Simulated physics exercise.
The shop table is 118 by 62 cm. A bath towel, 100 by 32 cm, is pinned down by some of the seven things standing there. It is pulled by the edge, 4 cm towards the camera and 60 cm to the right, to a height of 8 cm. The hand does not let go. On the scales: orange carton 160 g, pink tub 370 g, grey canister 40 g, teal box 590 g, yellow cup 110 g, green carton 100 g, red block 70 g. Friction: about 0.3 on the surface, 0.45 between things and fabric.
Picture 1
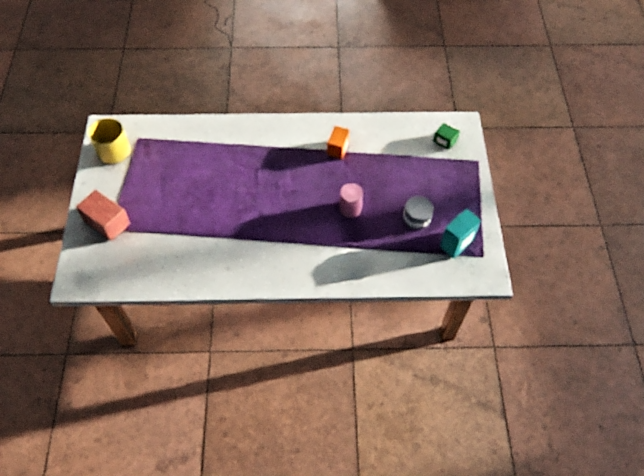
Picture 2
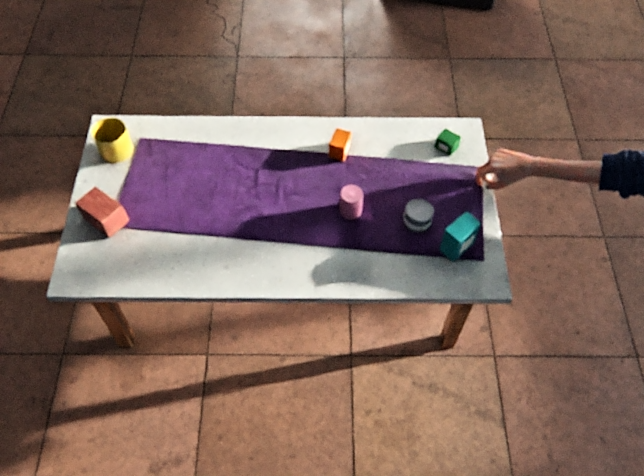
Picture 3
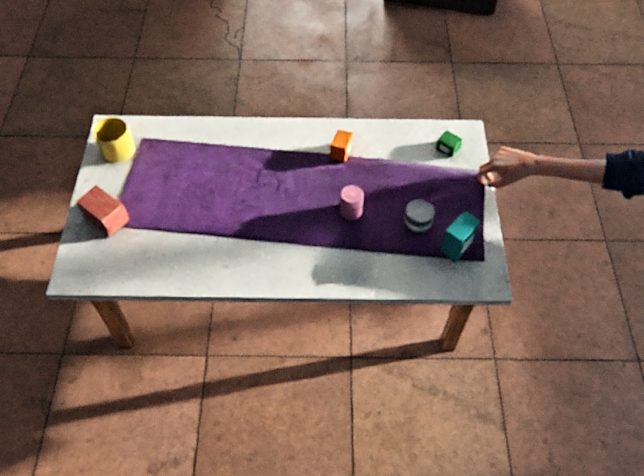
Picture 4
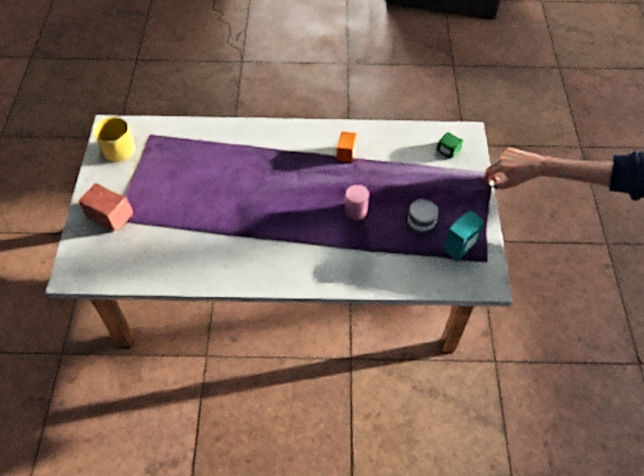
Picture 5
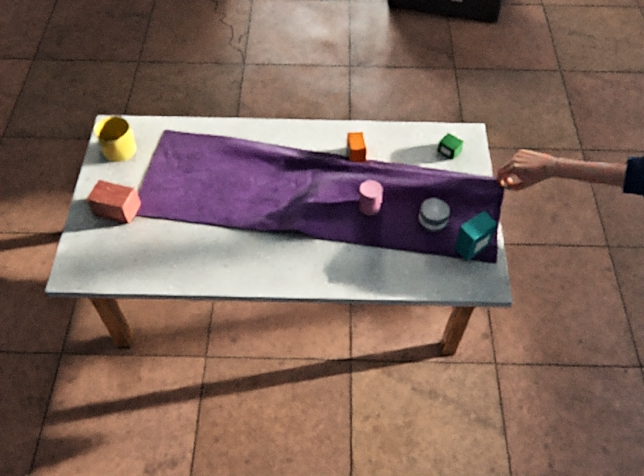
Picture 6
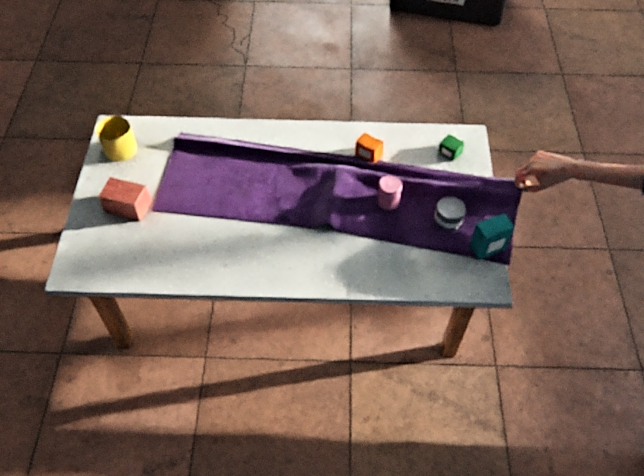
Purple cloth sliding right across a white table as a hand pulls its edge, carrying pink, grey and teal objects along.
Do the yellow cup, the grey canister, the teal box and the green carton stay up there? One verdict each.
Result: Yellow cup remains up there, grey canister falls off, teal box falls off, green carton stays on.
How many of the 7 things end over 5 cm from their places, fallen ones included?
5 of them.
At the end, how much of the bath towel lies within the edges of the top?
About 0 per cent.
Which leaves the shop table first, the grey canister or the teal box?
The teal one.
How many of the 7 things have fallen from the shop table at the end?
3 of them.
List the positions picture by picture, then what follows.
Yellow cup (106, 131); grey canister (419, 207); teal box (464, 224); green carton (448, 131); bath towel corners (138, 138) (479, 161), in the first picture.
Bath towel corners (140, 137); grip (482, 185), in the second picture.
Bath towel corners (142, 137); grip (485, 183), in the third picture.
Grey canister (424, 210); teal box (468, 224); red block (102, 199); bath towel corners (150, 134); grip (491, 185), in the fourth picture.
Grey canister (435, 209); teal box (479, 225); red block (111, 193); bath towel corners (165, 130); grip (504, 186), in the fifth picture.
Yellow cup (113, 128); grey canister (452, 208); teal box (496, 225); green carton (453, 142); bath towel corners (180, 133) (509, 266); grip (521, 188), in the sixth picture.
Next, 75 % of the bath towel is still over the top; grey canister 26 cm off its start, teal box over the edge, pink tub 30 cm off its start.
Then, 60 % of the bath towel is still over the top; grey canister over the edge, teal box over the edge, pink tub 48 cm off its start.
After that, 35 % of the bath towel is still over the top; grey canister over the edge, teal box over the edge, green carton 1 cm off its start at (454, 140).
Later, 20 % of the bath towel is still over the top; grey canister over the edge, teal box over the edge, green carton 1 cm off its start.
At the end, 0 % of the bath towel is still over the top; grey canister over the edge, teal box over the edge, green carton 1 cm off its start at (454, 140), yellow cup 0 cm off its start at (113, 128).
